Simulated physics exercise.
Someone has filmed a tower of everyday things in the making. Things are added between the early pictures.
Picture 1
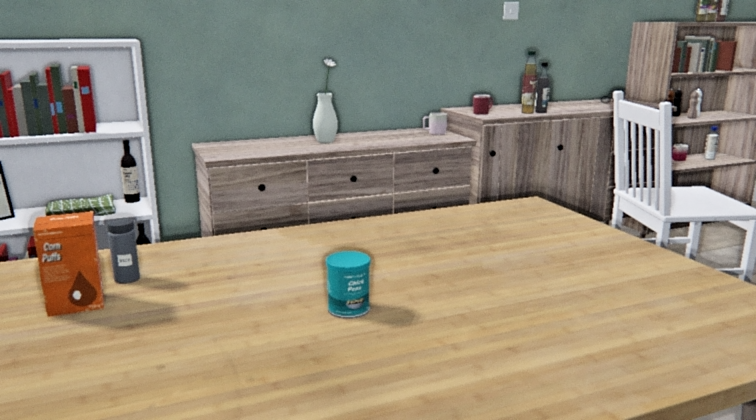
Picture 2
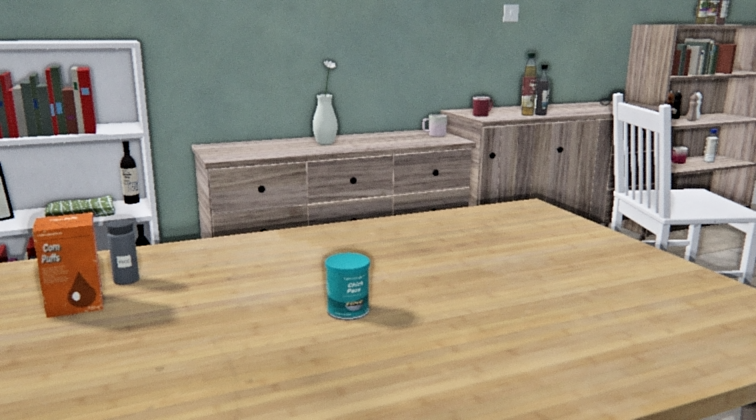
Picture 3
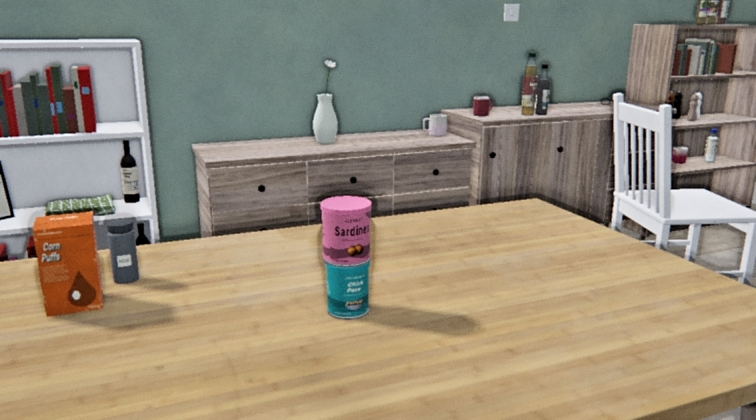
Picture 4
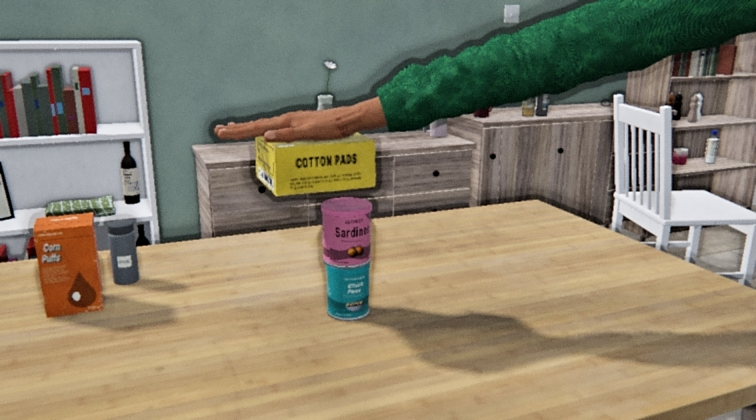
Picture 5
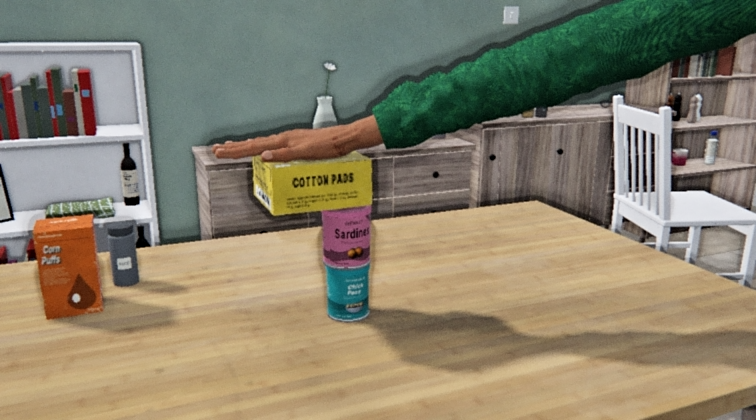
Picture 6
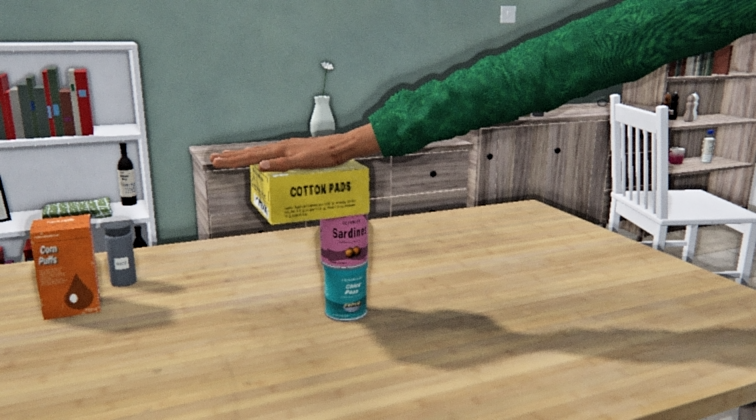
A pink tin appears on top of the turquoise tin on the wooden table, then a green-sleeved arm lowers a yellow box of cotton pads onto the pink tin, its hand staying on the box.
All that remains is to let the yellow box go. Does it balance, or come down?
Here the pile gives way.
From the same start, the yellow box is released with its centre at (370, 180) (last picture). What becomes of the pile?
Then it gives way.
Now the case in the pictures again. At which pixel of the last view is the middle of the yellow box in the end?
At about (300, 275).
Then, 0.40 s after the last picture, yellow box now fallen.
Then, 0.70 s after the last picture, nothing new.
At rest, fallen, yellow box; the other 4 in place. Seen from the same camera at the end, yellow box near (300, 275). The pile loses its balance.
